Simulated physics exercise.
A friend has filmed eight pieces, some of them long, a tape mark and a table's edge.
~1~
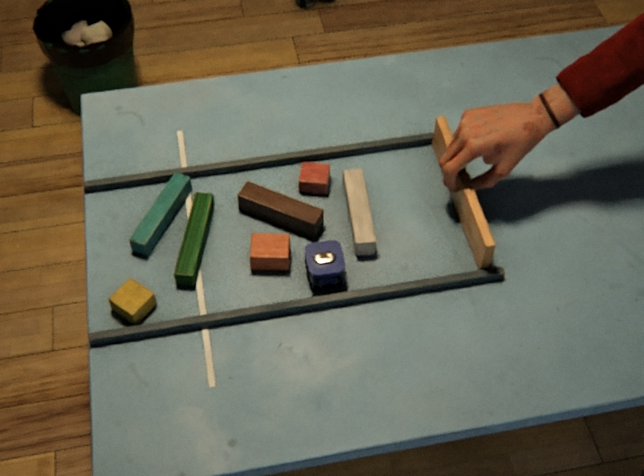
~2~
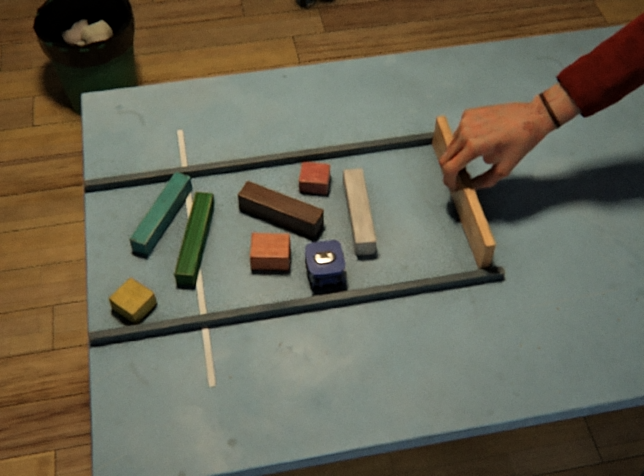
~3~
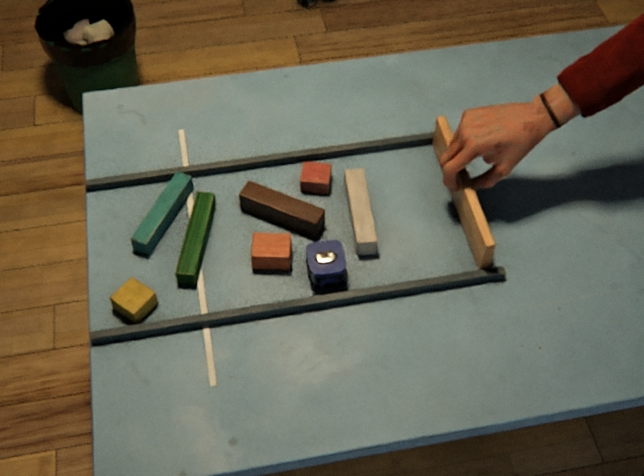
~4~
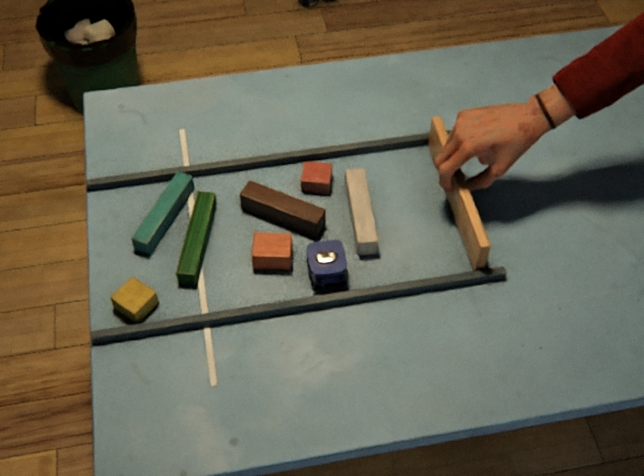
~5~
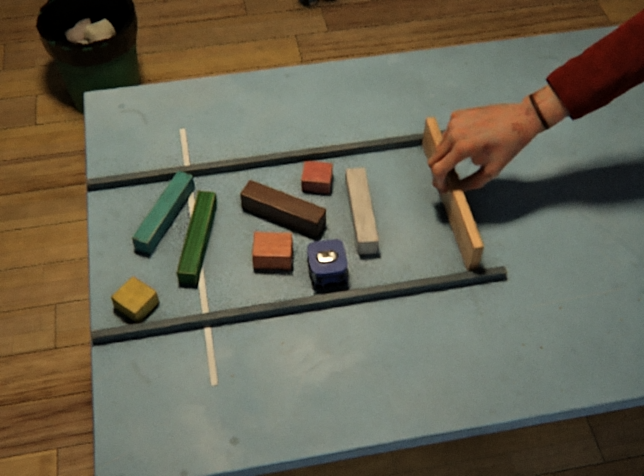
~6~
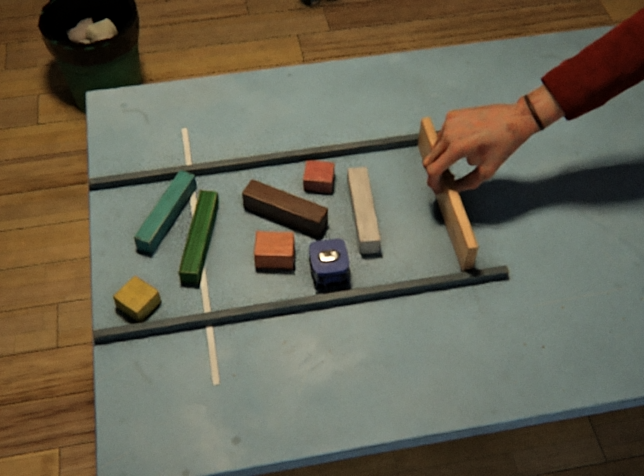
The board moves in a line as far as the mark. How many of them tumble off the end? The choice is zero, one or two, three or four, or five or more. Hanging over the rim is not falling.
The number that fall off is zero.
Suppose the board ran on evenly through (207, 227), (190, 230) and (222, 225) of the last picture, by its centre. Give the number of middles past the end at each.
In that order 0, 0 and 0.
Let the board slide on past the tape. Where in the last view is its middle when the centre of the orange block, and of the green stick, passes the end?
For the orange block at (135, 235), for the green stick at (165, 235).
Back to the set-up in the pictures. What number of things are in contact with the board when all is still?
3 of them.
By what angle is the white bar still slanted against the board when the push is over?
Some 0 degrees.
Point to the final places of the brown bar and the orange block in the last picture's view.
The brown bar stops around (159, 214); the orange block around (155, 265).
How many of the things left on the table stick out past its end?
The number is 0.
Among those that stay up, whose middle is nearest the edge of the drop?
Foremost is the turquoise bar.
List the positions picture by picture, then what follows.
Yellow block (133, 301); turquoise bar (162, 213); green stick (195, 238); board (461, 191); tape (194, 245), in the first picture.
Turquoise bar (162, 213); blue case (325, 265), in the second picture.
Green stick (196, 237); board (462, 191), in the third picture.
Yellow block (135, 300); orange block (272, 251), in the fourth picture.
Turquoise bar (165, 211); red block (317, 177), in the fifth picture.
Yellow block (137, 299); turquoise bar (166, 211); green stick (200, 236); board (446, 192); tape (199, 242), in the sixth picture.
Soon after, none off yet; yellow block at rest near (137, 299); turquoise bar at rest near (166, 211); green stick at rest near (200, 236).
Then, none off yet; yellow block at rest near (137, 299); turquoise bar moved a little near (149, 212); green stick moved a little near (163, 240).
At rest, the number that fall off is zero.
